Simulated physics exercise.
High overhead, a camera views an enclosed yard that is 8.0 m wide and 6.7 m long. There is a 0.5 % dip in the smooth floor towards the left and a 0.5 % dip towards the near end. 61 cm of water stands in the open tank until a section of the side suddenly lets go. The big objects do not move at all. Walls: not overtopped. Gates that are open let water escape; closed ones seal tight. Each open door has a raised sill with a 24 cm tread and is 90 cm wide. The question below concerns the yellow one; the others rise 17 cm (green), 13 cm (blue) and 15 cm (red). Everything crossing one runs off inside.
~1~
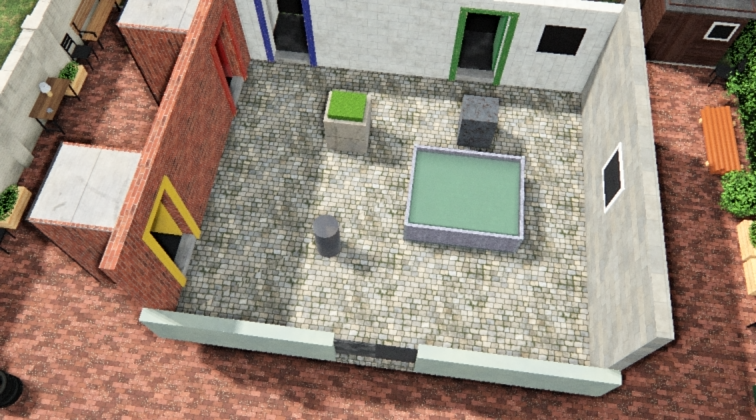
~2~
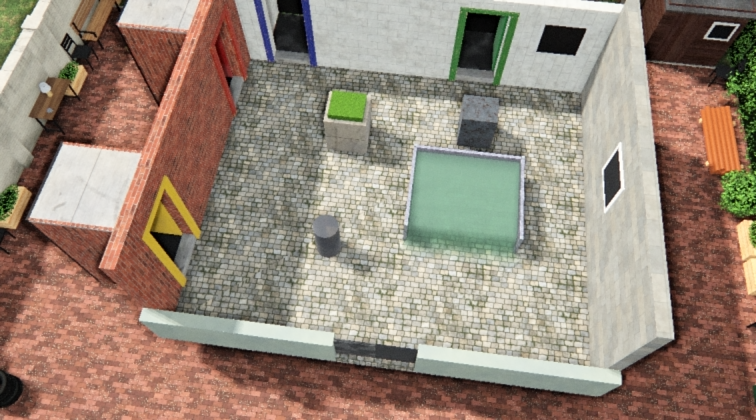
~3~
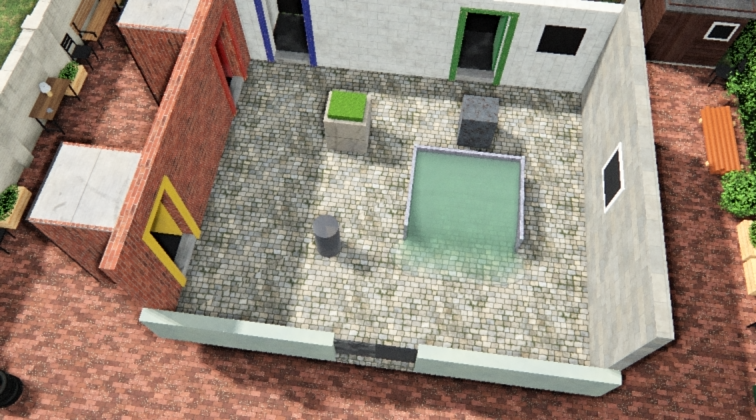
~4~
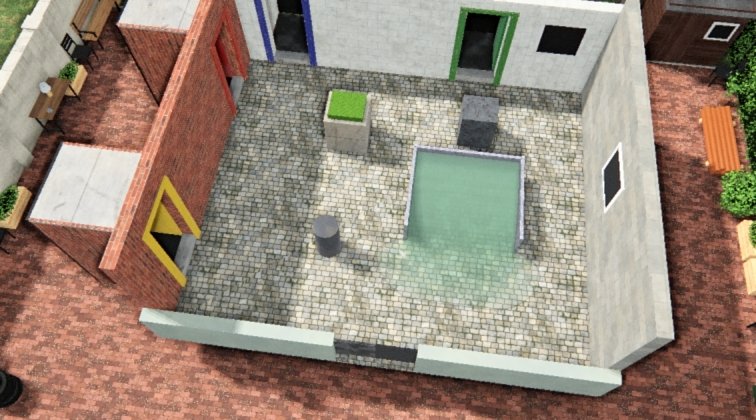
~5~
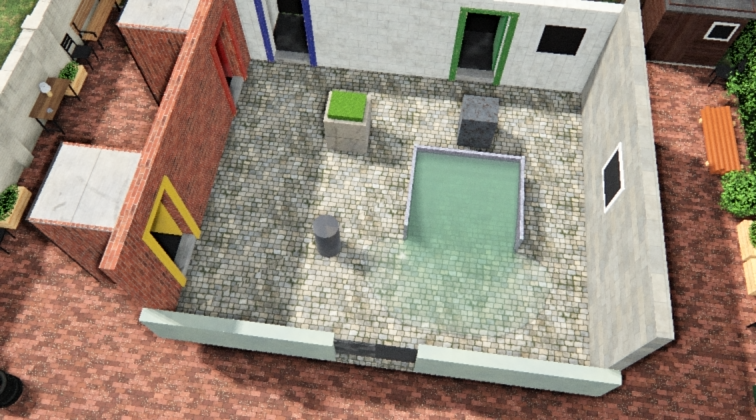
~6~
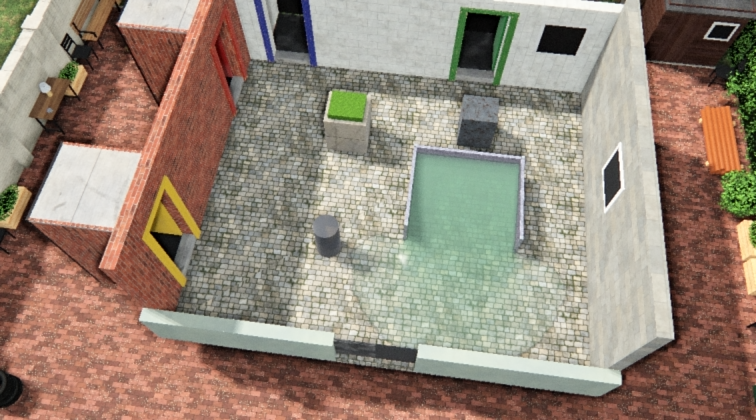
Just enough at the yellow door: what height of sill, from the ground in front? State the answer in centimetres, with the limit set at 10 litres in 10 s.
Some 15 cm.
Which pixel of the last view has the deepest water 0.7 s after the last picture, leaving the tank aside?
At about pixel (442, 358).
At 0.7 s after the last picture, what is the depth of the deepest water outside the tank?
41 cm.
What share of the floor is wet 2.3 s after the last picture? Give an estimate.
About 35 per cent.
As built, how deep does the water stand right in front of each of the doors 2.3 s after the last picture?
Door by door, in centimetres - green 0, yellow 5, blue 0, red 0.
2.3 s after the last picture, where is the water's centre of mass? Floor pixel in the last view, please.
(439, 293) or so.
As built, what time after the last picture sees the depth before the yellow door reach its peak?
At roughly 2.8 s.
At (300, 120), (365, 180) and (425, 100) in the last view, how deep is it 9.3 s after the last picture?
I'd read roughly 6, 4 and 4 cm there.
Then, 0.7 s after the last picture water covers 20 % of the floor, deepest (41 cm) near (442, 358); it has not reached the yellow door.
Then, 2.3 s after the last picture water covers 35 % of the floor, deepest (32 cm) near (577, 376); it has not reached the yellow door.
Then, 9.3 s after the last picture water covers 95 % of the floor, deepest (12 cm) near (367, 121); 8 cm at the yellow door, 0 litres in over its 20 cm sill.
At the yellow door as built, the water peaked near 20 cm, 2.9 s after the last picture.
With a sill of 12.5 cm, 28 litres would have come in within the 10 s; with 17 cm, 4 litres. So under 10 litres takes about 15 cm.
